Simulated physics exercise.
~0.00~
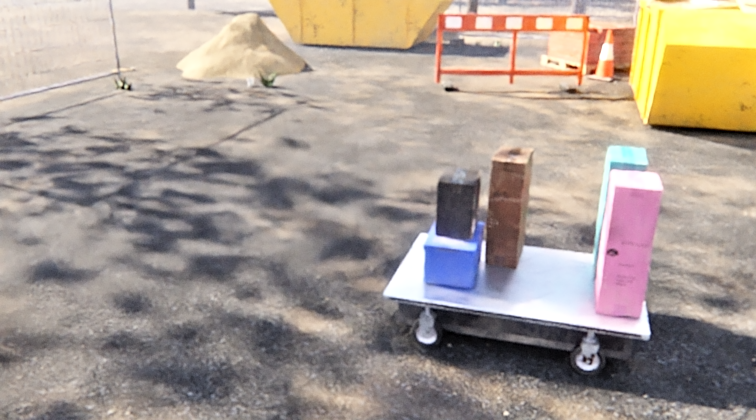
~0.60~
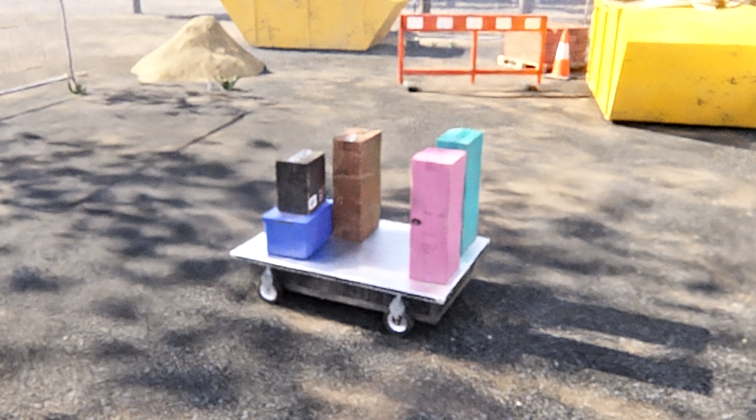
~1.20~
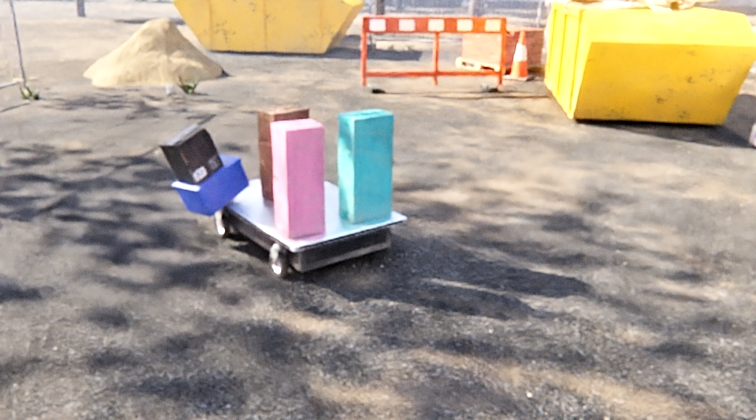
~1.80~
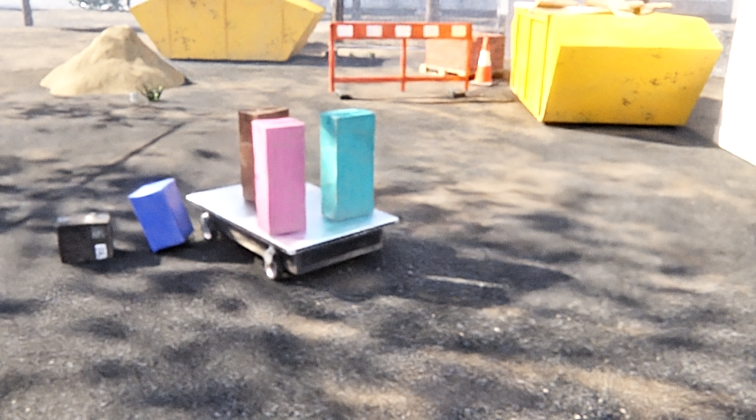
A low wheeled cart carrying colored boxes rolled leftward across the asphalt and swung round, and the black box and the blue one beneath it tipped off the edge onto the ground, while the pink, turquoise and brown boxes stayed upright on the deck.
